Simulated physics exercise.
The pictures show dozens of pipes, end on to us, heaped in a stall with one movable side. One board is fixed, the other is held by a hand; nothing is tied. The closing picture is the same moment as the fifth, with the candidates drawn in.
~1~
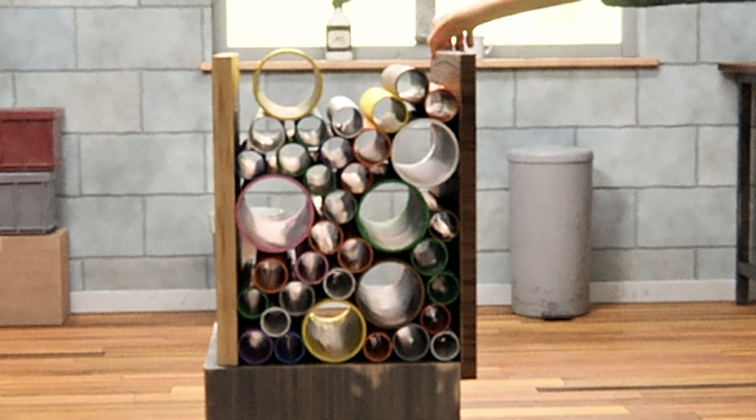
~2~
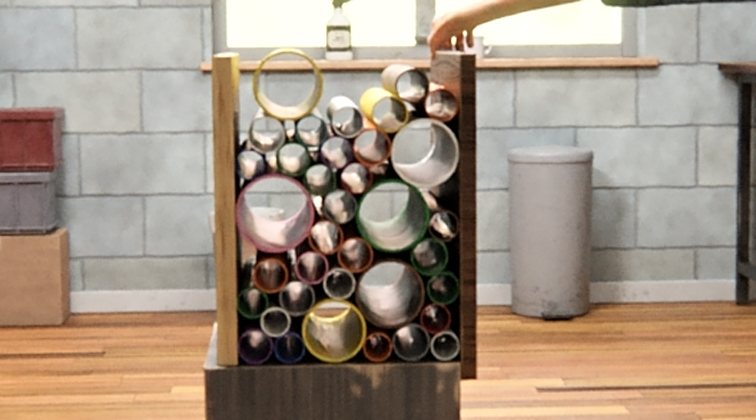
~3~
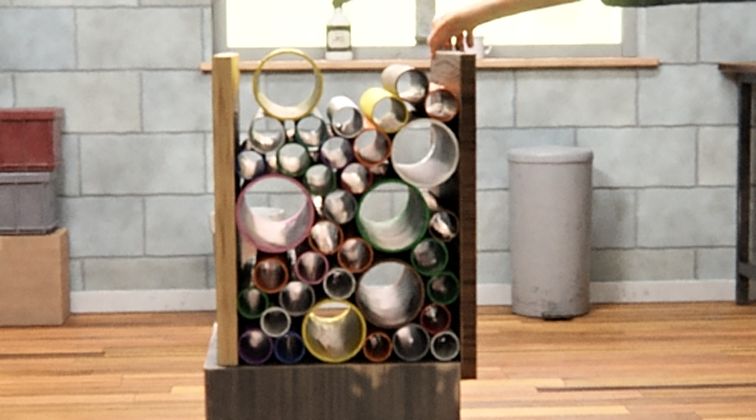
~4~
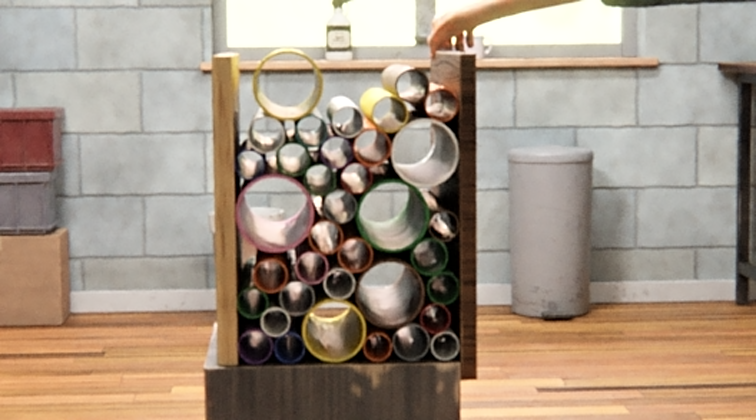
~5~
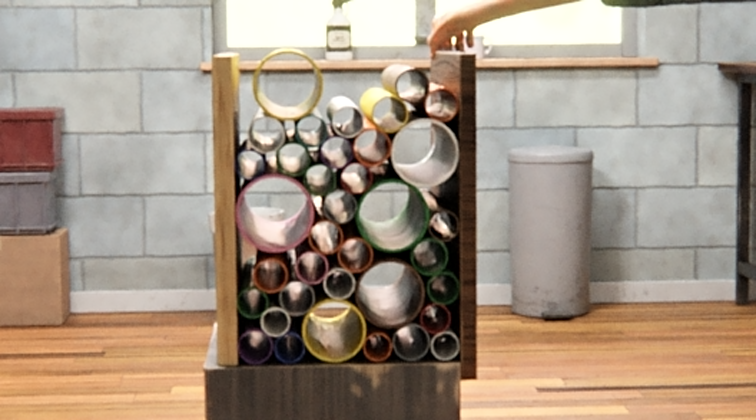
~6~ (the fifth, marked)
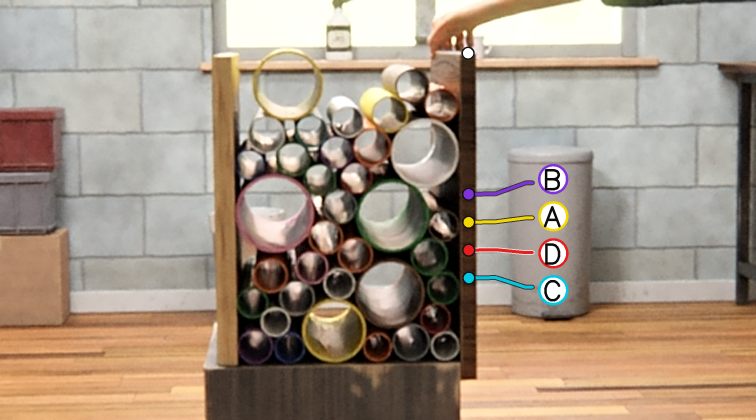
In a room with grey block walls and a wooden floor, dozens of pipes of different sizes sat heaped between two upright boards while a hand rested on the right one, and nothing visibly moved.
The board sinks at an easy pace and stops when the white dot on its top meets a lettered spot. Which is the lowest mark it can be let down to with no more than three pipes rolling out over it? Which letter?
At most to B.
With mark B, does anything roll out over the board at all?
At B: Yes.
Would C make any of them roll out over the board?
Yes, at C.
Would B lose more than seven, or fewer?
At B, fewer than seven.
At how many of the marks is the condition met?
One of them.
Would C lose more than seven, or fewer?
More than seven.
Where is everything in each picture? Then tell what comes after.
Side board (451, 202); a purple pipe (255, 347), in the first frame.
A grey pipe (297, 298), in the second frame.
A green pipe (429, 257); a grey pipe (340, 206), in the third frame.
An orange pipe (372, 147); a turquoise pipe (311, 132), in the fourth frame.
A brown pipe (413, 86); side board (451, 202); a purple pipe (255, 347), in the fifth frame.
On the marked copy, A at (469, 222); B at (469, 194); C at (469, 278); D at (469, 250); the white dot at (468, 53).
Taking B. A third of the way, top of the board (459, 117).
Two thirds of the way, top of the board (459, 188).
When it is over, top of the board (459, 194), two out over the board.
As for the rest, A more than three out over the board; C more than three out over the board; D more than three out over the board.
